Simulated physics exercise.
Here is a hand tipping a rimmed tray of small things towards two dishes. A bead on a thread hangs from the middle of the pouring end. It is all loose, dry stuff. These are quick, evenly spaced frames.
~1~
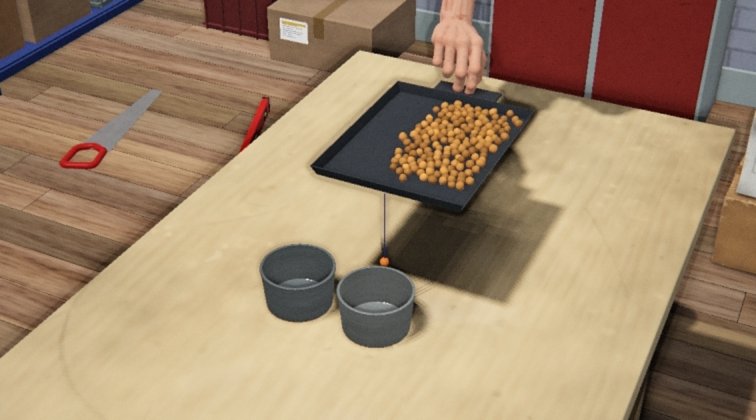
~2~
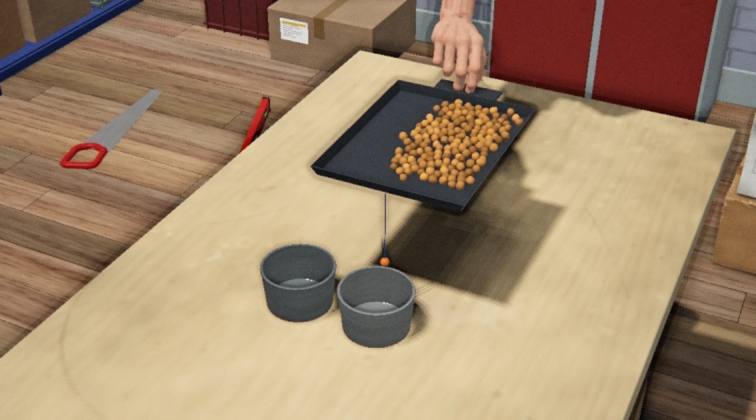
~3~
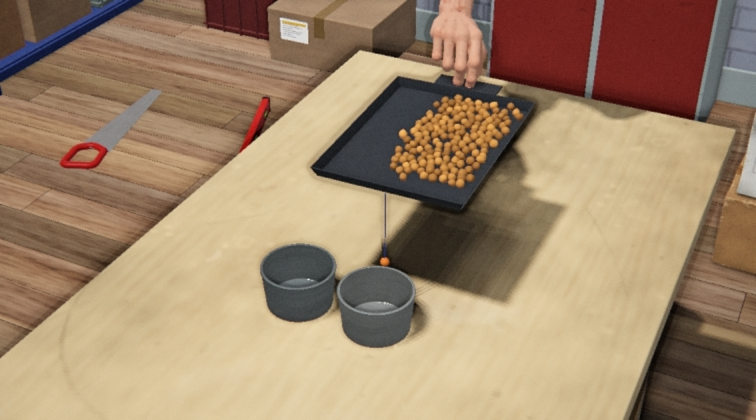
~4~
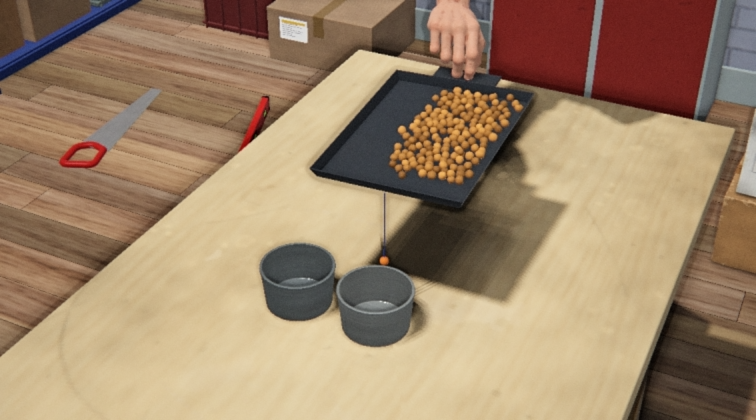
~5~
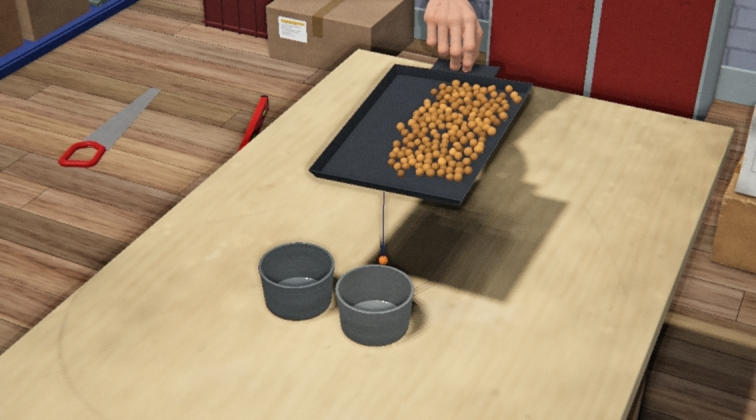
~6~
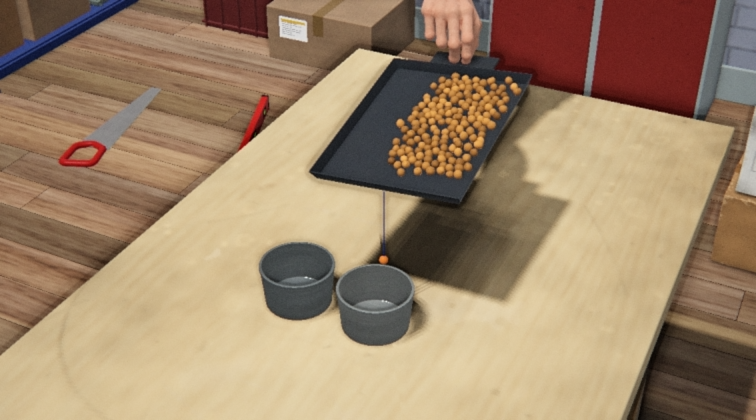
In a workshop-like room with a plank floor, a pale wooden table is seen from above at an angle. A hand holds a black rimmed tray of golden-brown chickpeas above two dark grey dishes, an orange bead hanging below it, with a red-handled saw at left and a cardboard box behind. The hand slowly raises the tray's far end, tilting it slightly, while the chickpeas stay bunched at right and the camera barely shifts.
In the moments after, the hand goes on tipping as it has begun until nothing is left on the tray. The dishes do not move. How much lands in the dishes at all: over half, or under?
Together they catch over half.
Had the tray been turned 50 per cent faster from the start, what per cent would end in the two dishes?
About 70 per cent.
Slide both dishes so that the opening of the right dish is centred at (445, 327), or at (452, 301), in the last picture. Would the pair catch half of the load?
One: Not half. Two: Less than half.
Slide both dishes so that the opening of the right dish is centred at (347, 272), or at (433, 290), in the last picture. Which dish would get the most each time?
At the first place right, at the second the left one.
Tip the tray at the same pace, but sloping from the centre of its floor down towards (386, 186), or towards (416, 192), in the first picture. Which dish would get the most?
In turn: The right dish; the right dish.
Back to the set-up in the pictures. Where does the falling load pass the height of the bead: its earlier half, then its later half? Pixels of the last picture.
Around (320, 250) and then (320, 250).
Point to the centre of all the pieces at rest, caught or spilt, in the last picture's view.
Roughly at (307, 294).
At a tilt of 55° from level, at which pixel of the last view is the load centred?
Close to (354, 164).
Soon after the last picture, tray tipped steeply; most on the tray; a stray few in the right dish; a small part in the left dish; a stray few outside both; a stray few in the air.
A little later, tray tipped right over; a stray few on the tray; a small part in the right dish; about two thirds in the left dish; about a quarter outside both; a small part in the air.
Later still, tray tipped past a quarter turn; a small part in the right dish; about two thirds in the left dish; about a quarter outside both.
At rest, tray tipped past a quarter turn; a small part in the right dish; about two thirds in the left dish; about a quarter outside both.
